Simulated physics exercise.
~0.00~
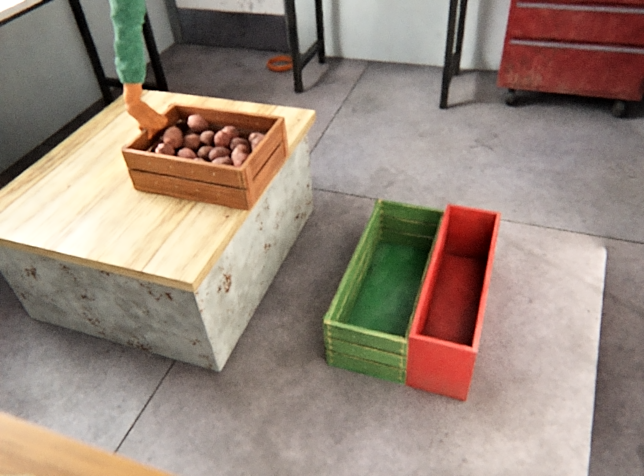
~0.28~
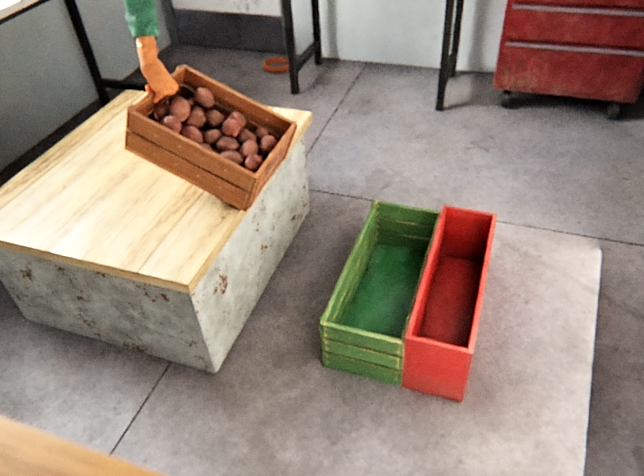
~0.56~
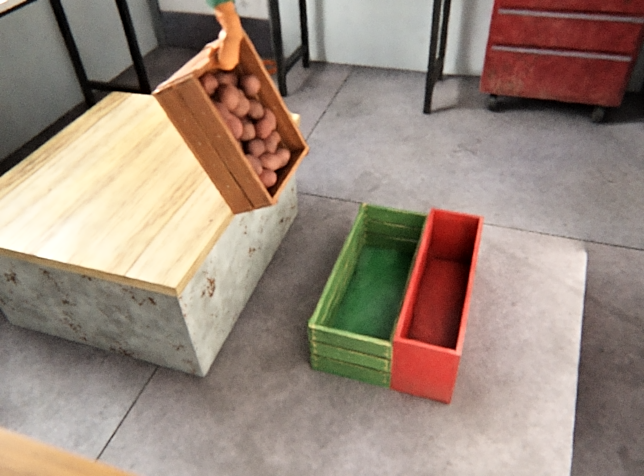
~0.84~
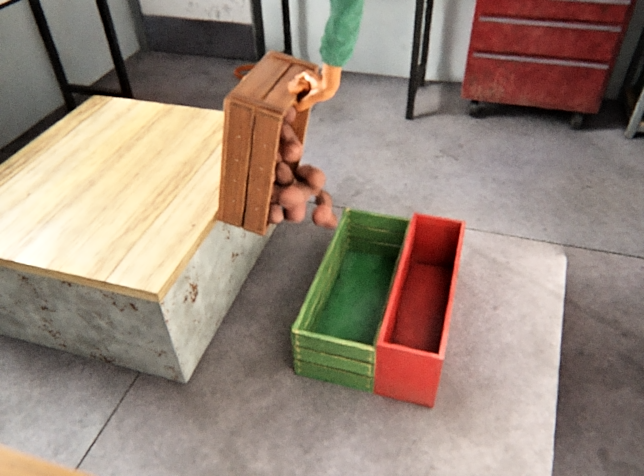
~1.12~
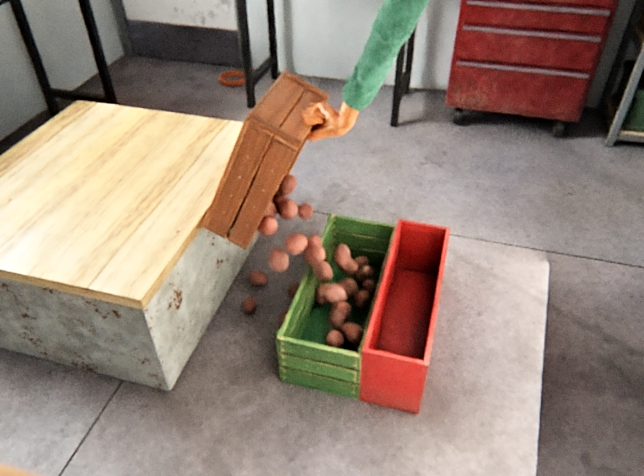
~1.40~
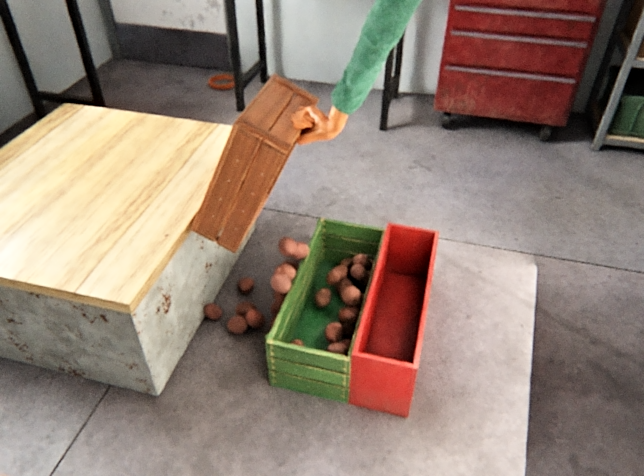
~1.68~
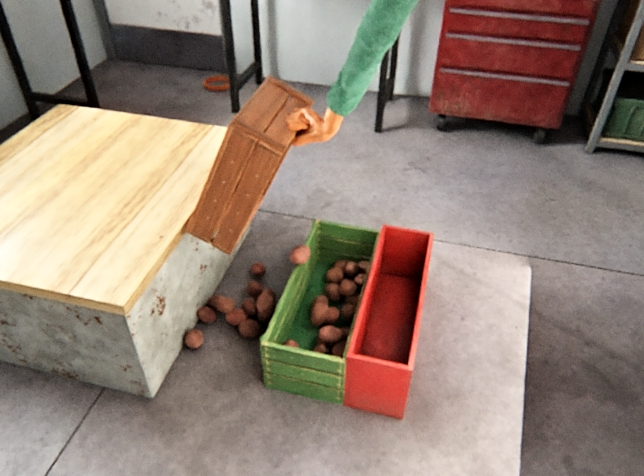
In a workshop with a grey floor, a green-sleeved arm tipped a wooden crate of red potatoes over the end of a bench, spilling many into the green box below while others landed on the floor beside it, leaving the red box empty.
